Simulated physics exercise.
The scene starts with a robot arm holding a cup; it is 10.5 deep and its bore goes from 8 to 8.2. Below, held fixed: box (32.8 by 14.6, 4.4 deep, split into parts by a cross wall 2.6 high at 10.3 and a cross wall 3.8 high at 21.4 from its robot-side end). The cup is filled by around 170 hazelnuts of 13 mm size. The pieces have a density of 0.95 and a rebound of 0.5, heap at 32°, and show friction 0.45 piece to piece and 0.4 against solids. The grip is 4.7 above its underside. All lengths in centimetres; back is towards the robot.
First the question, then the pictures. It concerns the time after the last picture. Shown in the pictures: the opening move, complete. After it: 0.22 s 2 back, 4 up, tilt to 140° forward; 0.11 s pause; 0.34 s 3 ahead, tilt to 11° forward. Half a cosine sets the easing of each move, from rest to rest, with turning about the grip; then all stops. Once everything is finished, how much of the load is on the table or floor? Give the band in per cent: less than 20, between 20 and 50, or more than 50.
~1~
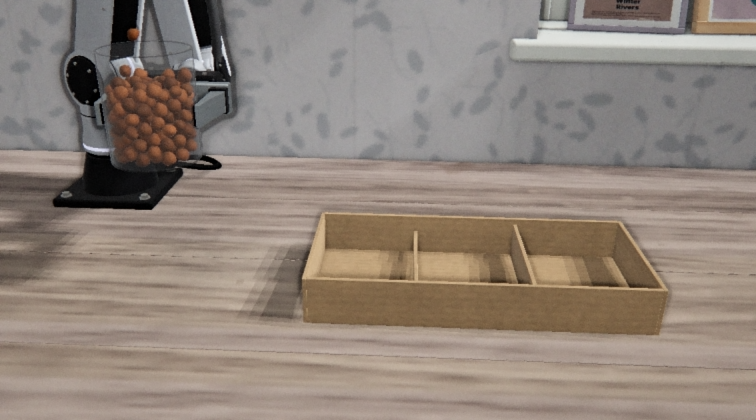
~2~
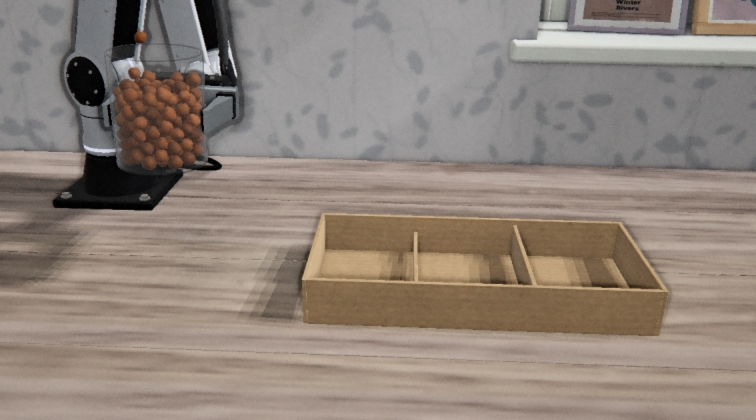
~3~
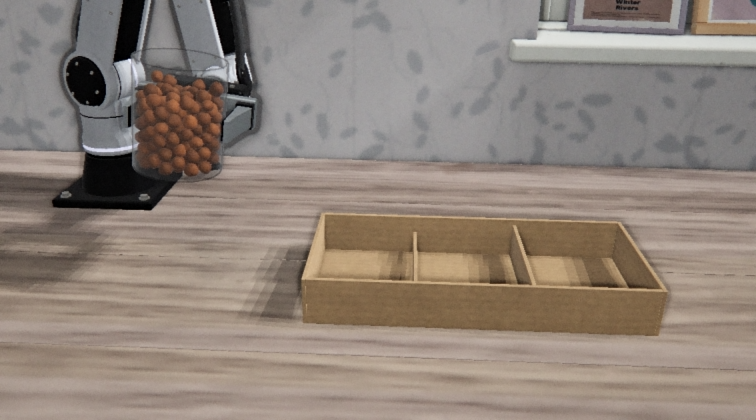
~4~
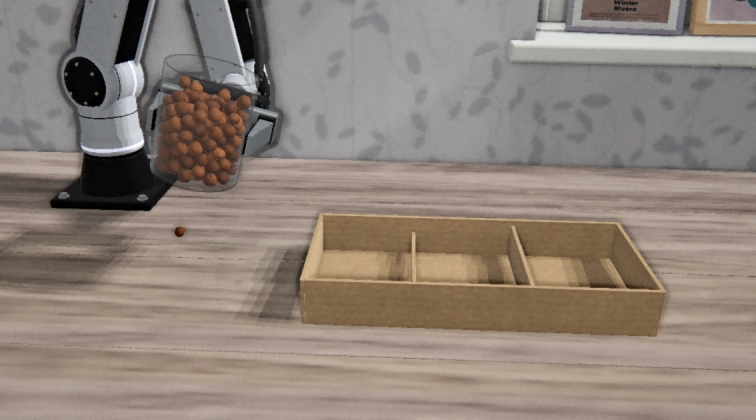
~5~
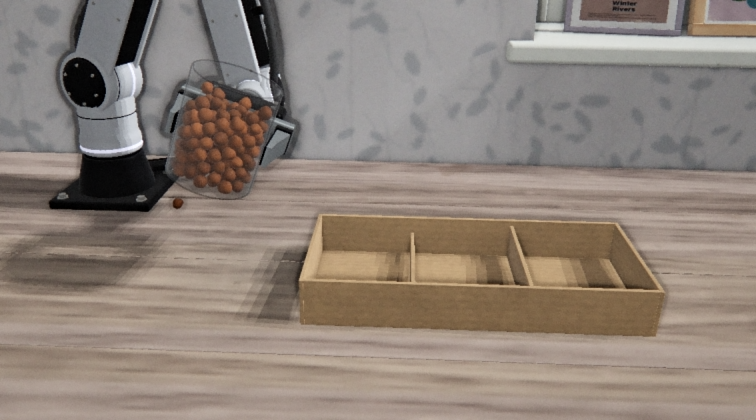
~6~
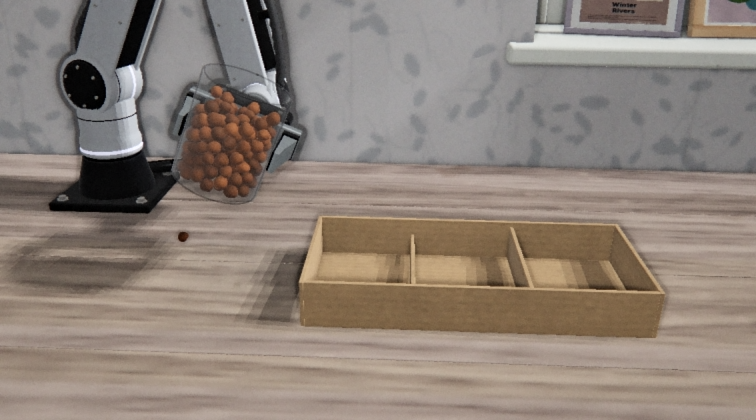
More than 50 per cent.
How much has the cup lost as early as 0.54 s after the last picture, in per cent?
About 90 per cent by then.
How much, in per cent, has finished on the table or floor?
~ 70 %, about.
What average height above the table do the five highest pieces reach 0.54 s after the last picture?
Close to 22 cm above the tabletop.
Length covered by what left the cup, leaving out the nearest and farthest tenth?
Roughly 22 cm.
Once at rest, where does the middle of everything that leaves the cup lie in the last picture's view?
Around (290, 281) in the last view.
Then, 0.27 s after the last picture, tilted 140° forward, highest piece 22 above the table; 141 in the cup, 7 on the table or floor, 3 in the robot-side part, 23 in flight or on a rim.
Then, 0.54 s after the last picture, tilted 54° forward, highest piece 22 above the table; 117 on the table or floor, 27 in the robot-side part, 17 in the cup, 13 in flight or on a rim.
Then, 0.87 s after the last picture, tilted 11° forward, highest piece 18 above the table; 118 on the table or floor, 30 in the robot-side part, 12 in the middle part, 12 in the cup, 2 in the far-side part.
Then, 1.92 s after the last picture, tilted 11° forward, highest piece 18 above the table; 118 on the table or floor, 29 in the robot-side part, 12 in the middle part, 12 in the cup, 3 in the far-side part.
Final count, 118 on the table or floor, 29 in the robot-side part, 12 in the middle part, 12 in the cup, 3 in the far-side part. That is 68 % on the table or floor.
